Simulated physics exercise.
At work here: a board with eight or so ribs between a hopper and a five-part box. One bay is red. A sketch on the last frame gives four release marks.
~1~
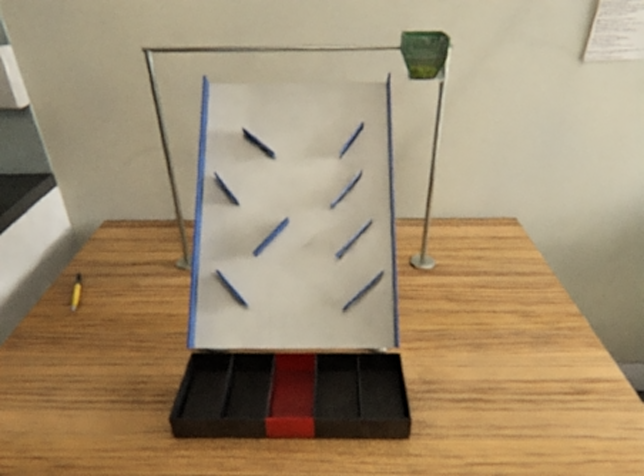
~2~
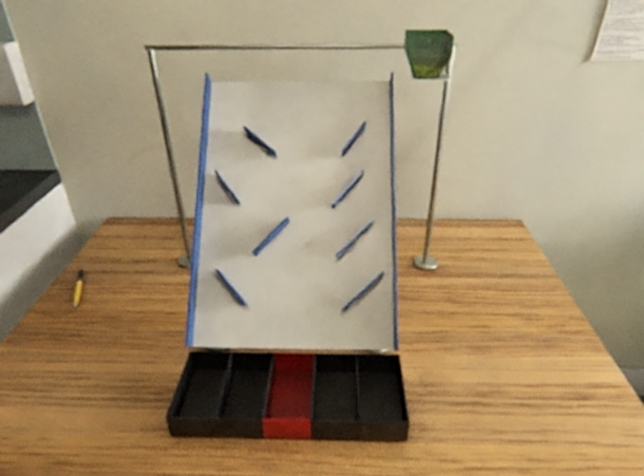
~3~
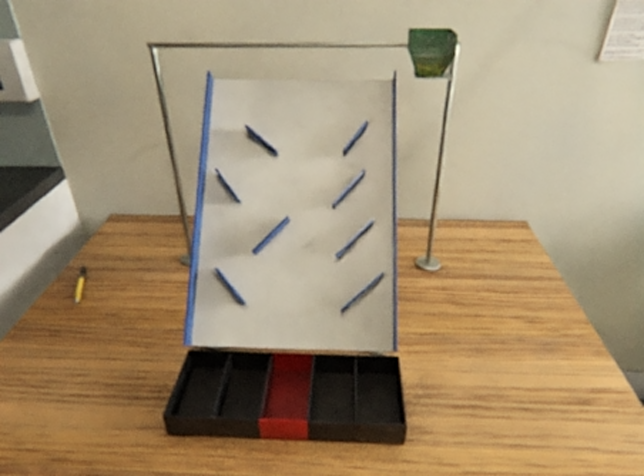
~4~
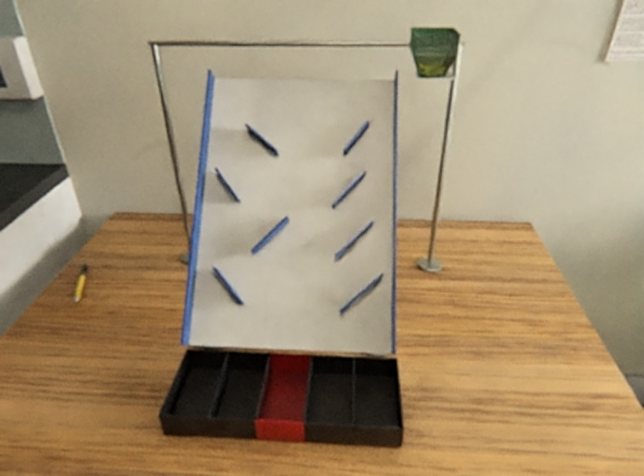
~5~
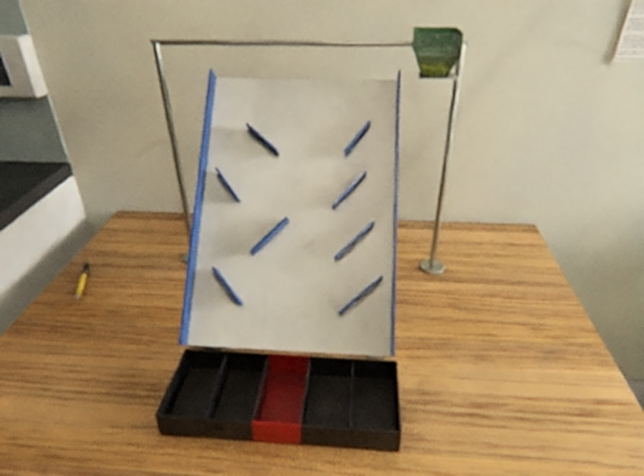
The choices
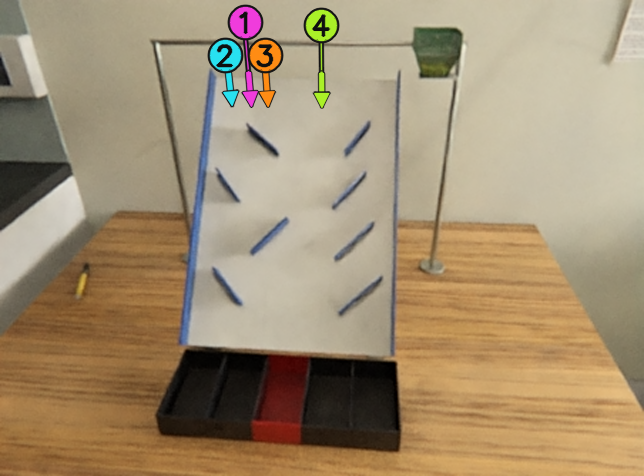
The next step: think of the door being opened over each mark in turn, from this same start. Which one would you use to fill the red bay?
The best mark is 4.
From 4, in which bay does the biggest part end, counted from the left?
It is the third one.
On the marked copy, mark 1 meets the board at (251, 101); mark 2 meets the board at (231, 100); mark 3 meets the board at (267, 101); mark 4 meets the board at (321, 102).
If 1 is chosen, about a third in the red bay, about two thirds in other bays, a stray few outside the box.
If 2 is chosen, about a third in the red bay, about two thirds in other bays.
If 3 is chosen, about a third in the red bay, about two thirds in other bays, a stray few outside the box.
If 4 is chosen, about two thirds in the red bay, about a quarter in other bays, a small part outside the box.
